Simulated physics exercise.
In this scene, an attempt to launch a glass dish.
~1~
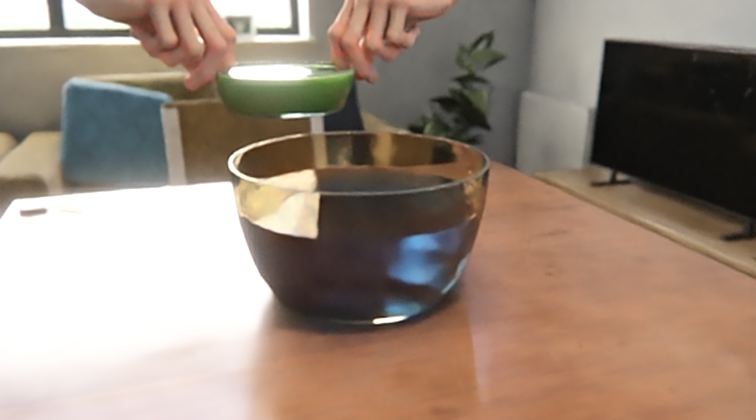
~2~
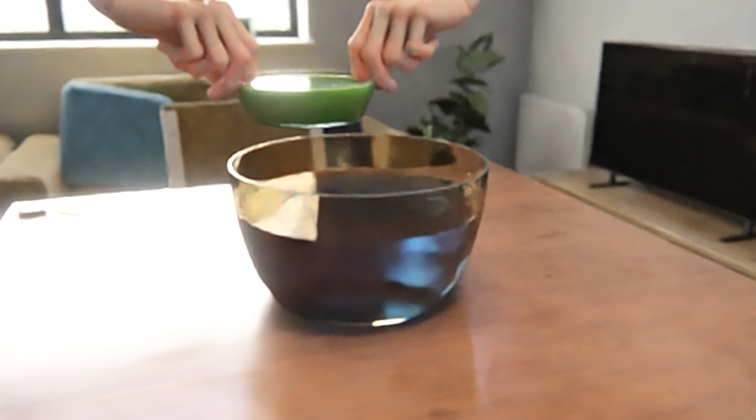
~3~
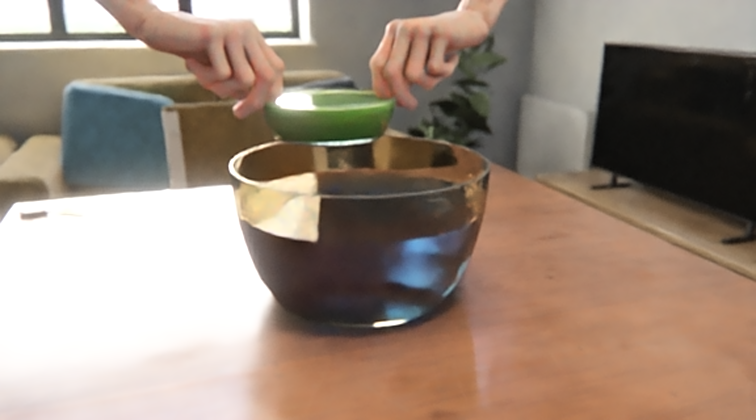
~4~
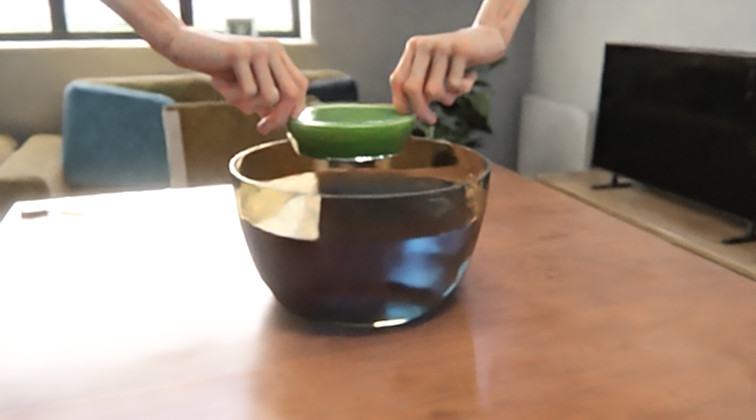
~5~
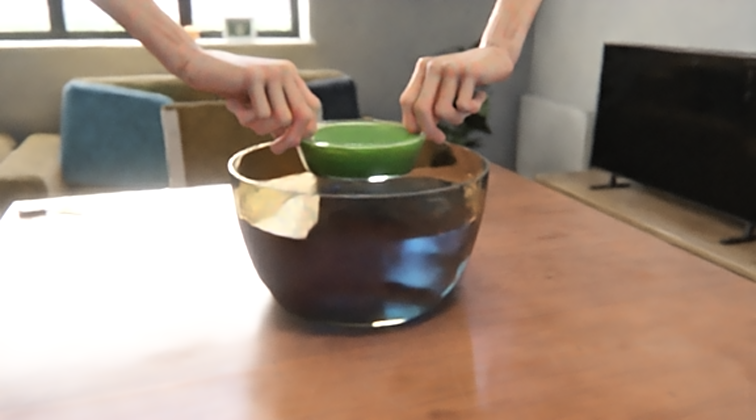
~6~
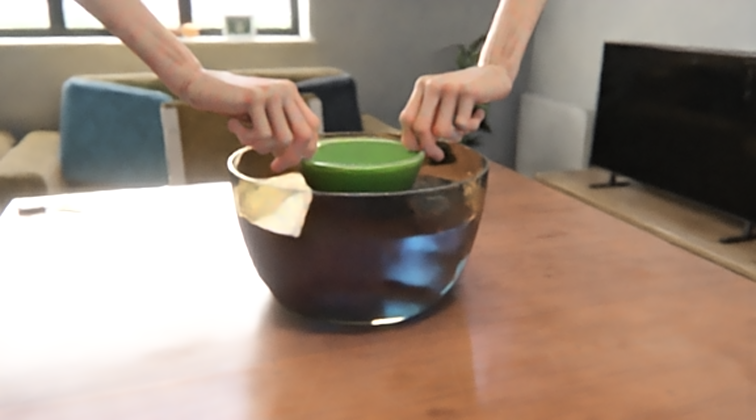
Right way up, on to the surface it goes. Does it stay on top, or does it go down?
You'll see it heads downward once it's free.
Next, the dish dips into the dyed water.
After that, dyed water pours in over its rim.
Finally, the dish lies on the bottom.
